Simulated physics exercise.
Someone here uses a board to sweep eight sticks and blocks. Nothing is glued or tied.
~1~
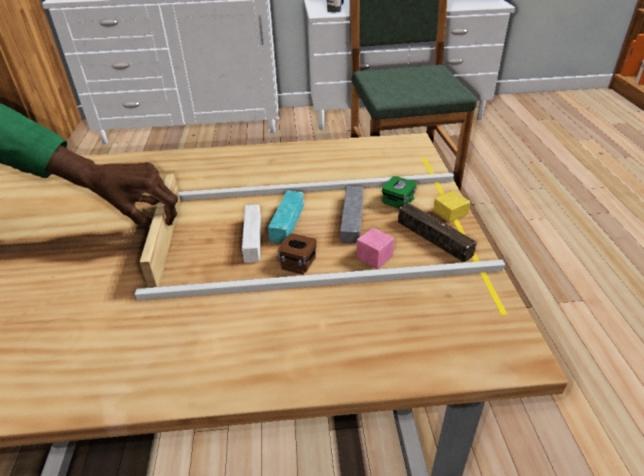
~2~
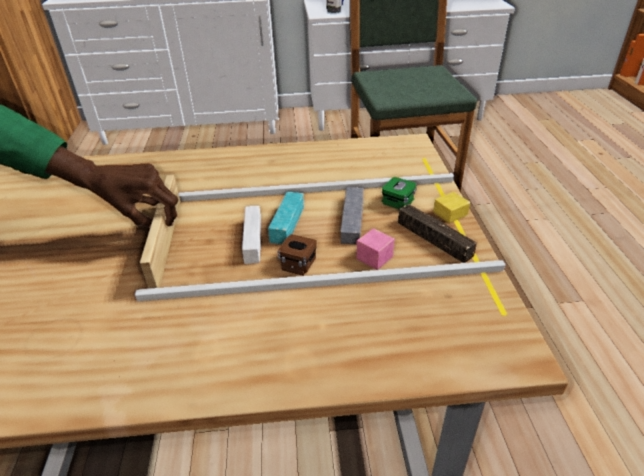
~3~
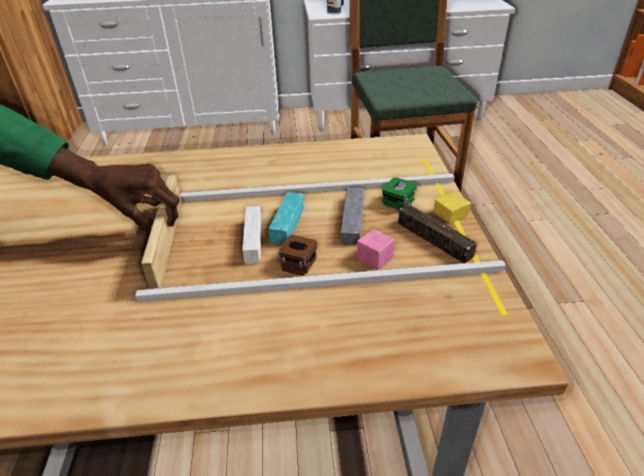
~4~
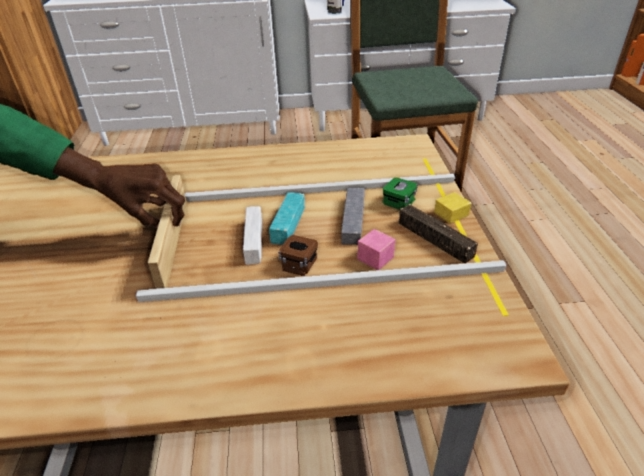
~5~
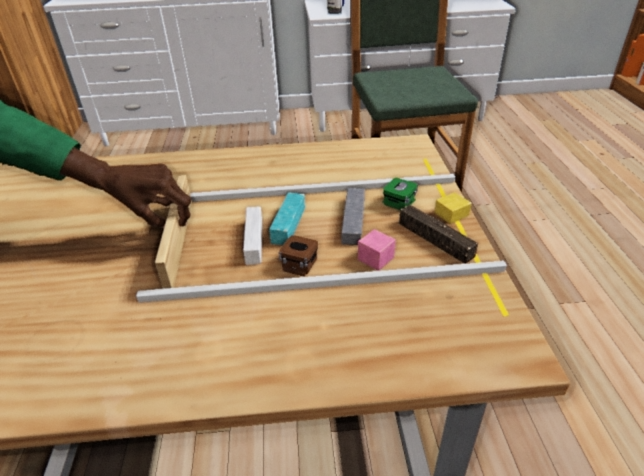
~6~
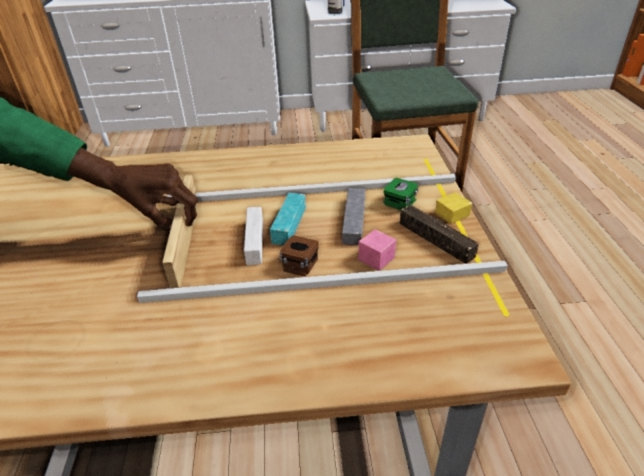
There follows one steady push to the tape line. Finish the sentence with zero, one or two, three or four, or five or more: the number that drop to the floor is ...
The number that drop to the floor is five or more.
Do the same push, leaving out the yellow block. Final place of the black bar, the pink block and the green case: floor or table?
Black bar: Is gone; pink block: Is gone; green case: Is gone.
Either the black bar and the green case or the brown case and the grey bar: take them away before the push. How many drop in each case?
4 in the first try, 4 in the second.
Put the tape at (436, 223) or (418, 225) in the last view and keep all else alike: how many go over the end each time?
You'd get 3 the first time and 2 the second.
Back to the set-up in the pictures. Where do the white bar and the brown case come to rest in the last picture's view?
Answer: First (467, 218), after that (493, 248).
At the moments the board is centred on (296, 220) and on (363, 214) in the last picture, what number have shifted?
At the first spot 3, then 7.
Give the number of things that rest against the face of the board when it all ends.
That makes 2.
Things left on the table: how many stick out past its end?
I get 1.
A little later, none off yet; yellow block at rest near (453, 208); black bar at rest near (437, 233); green case at rest near (400, 195).
Next, none off yet; yellow block at rest near (453, 208); black bar at rest near (437, 233); green case moving near (404, 194).
Later still, none off yet; yellow block tilted well over near (486, 213); black bar shifted a little near (477, 228); green case shifted well along near (461, 188).
When it is over, the number that fall off is five or more; down, turquoise bar, grey bar, pink block, green case, black bar and yellow block.
